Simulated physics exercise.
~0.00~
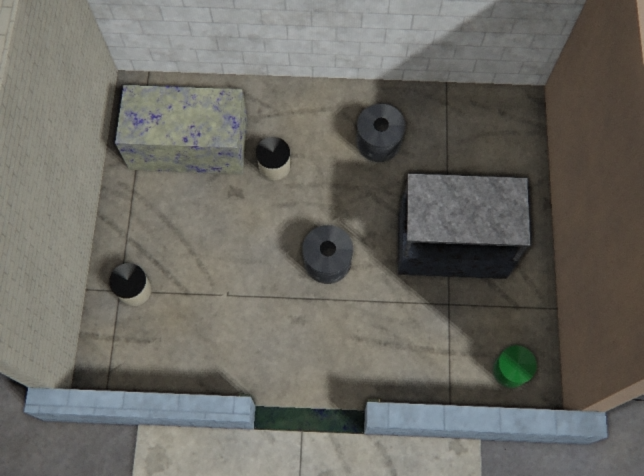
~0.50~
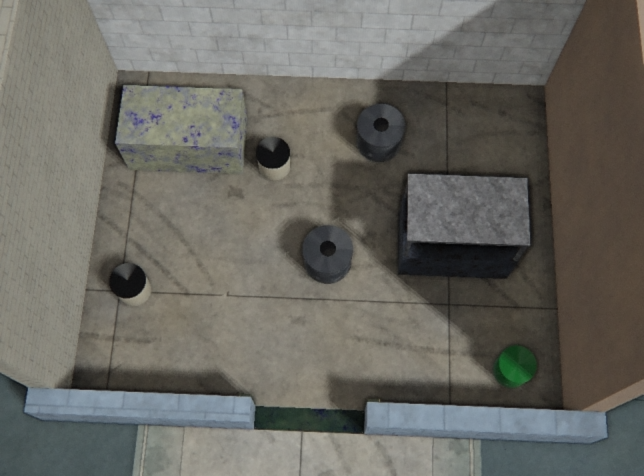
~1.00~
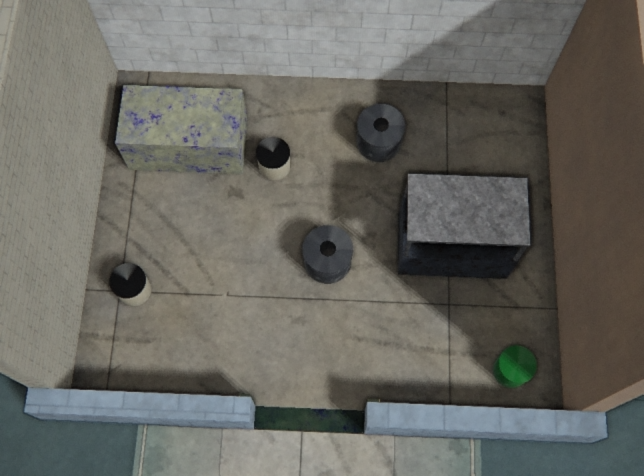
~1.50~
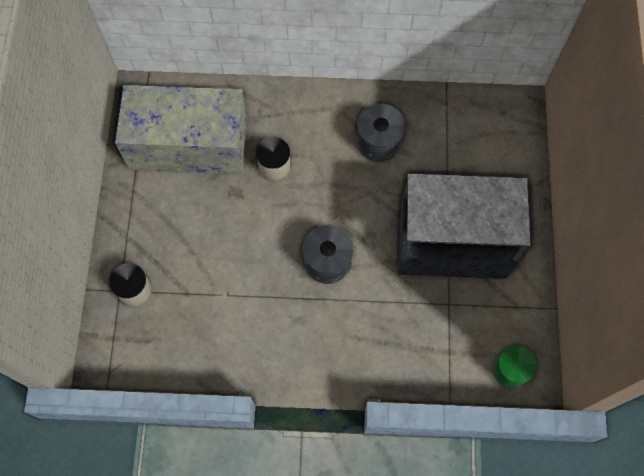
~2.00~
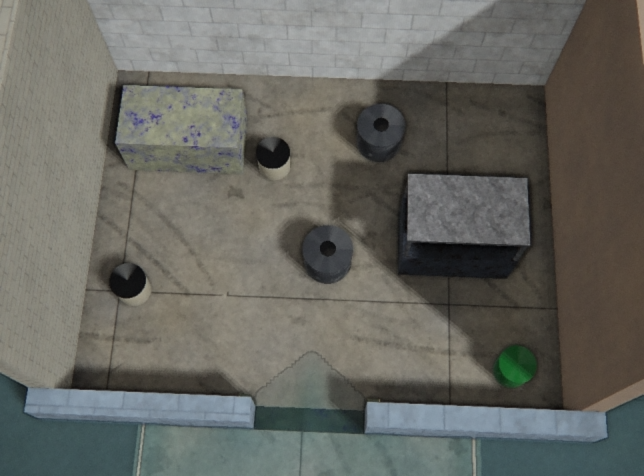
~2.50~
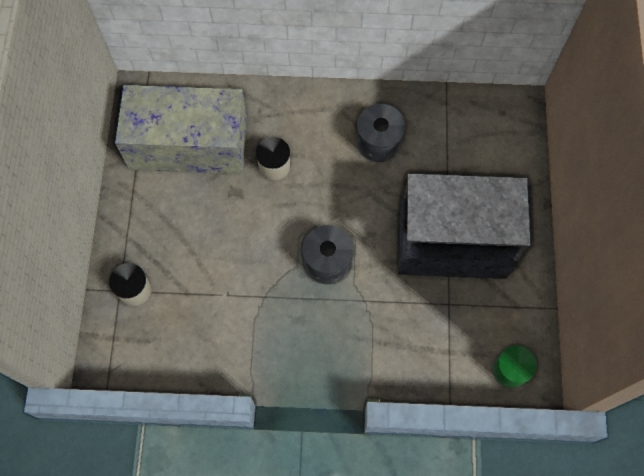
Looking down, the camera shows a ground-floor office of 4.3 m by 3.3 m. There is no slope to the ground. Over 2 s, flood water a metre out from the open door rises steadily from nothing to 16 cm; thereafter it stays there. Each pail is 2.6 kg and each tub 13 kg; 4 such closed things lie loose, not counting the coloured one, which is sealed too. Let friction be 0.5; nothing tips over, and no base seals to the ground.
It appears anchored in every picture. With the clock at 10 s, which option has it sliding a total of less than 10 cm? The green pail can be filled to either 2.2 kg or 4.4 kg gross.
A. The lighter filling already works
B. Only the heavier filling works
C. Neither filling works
Only the heavier filling works (B).
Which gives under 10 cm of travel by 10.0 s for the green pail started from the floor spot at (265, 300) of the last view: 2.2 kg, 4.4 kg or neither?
Short answer: No load.
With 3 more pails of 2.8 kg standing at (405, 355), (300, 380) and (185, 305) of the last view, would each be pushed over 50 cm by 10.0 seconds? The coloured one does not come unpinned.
Spot one stays inside, spot two crosses the limit, spot three stays inside.
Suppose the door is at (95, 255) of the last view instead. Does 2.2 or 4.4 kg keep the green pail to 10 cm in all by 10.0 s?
Short version: Neither mass is sufficient.
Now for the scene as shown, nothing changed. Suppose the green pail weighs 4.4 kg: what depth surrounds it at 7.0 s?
Something like 3 centimetres.
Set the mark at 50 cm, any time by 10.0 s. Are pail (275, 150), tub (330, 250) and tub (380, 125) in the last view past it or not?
Reading the three in turn gives surpassed, not surpassed and not surpassed.
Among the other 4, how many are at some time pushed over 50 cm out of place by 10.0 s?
That adds up to 2.
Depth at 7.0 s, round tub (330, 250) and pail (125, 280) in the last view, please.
I'd put it at 5 cm and 3 cm respectively.
After 3.5 s the green pail would be 0 cm from its start with 2.2 kg and 0 cm from its start with 4.4 kg; 0 cm of water round it then.
After 4.5 s the green pail would be 0 cm from its start with 2.2 kg and 0 cm from its start with 4.4 kg; 0 cm of water round it then.
After 7.0 s the green pail would be 3 cm from its start with 2.2 kg and 0 cm from its start with 4.4 kg; 3 cm of water round it then.
After 10.0 s the green pail would be 75 cm from its start with 2.2 kg and 0 cm from its start with 4.4 kg; 4 cm of water round it then.
